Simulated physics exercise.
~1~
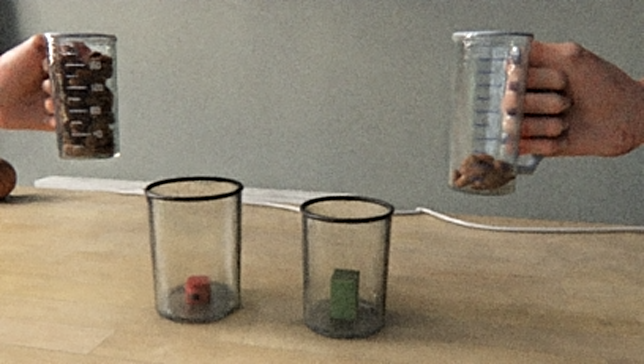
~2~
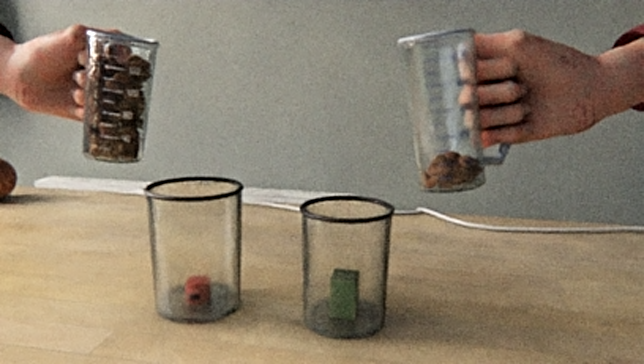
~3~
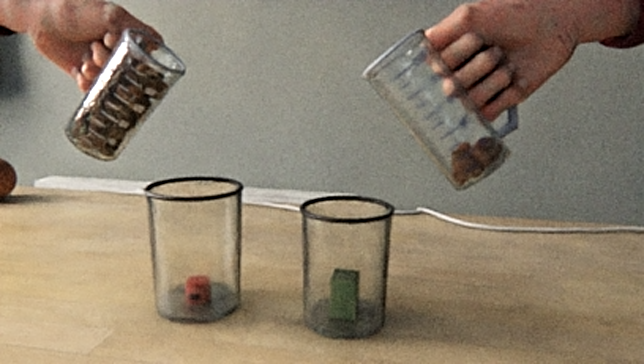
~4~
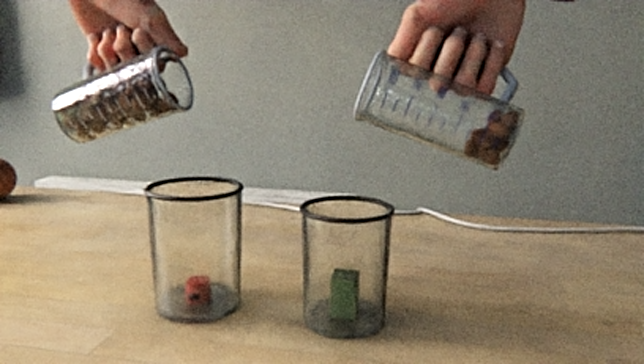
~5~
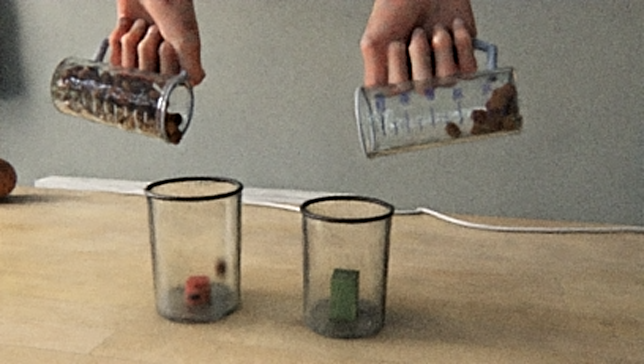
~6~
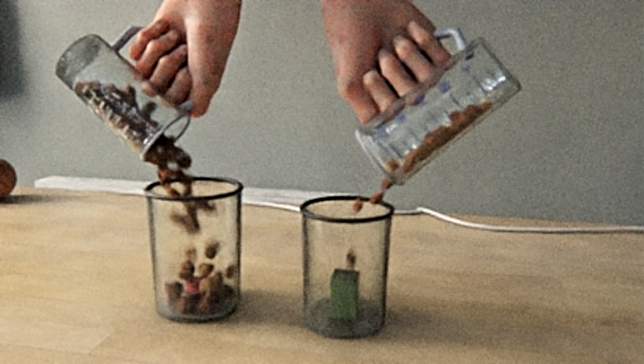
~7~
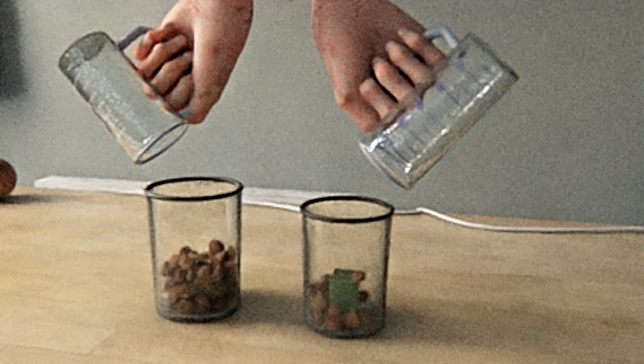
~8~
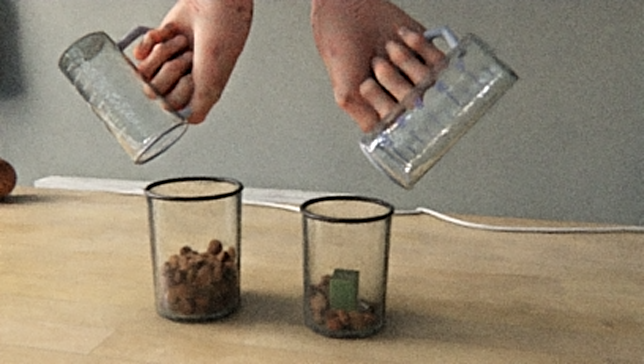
Two hands tip cups of brown pieces into glasses, burying the red block but not the green.
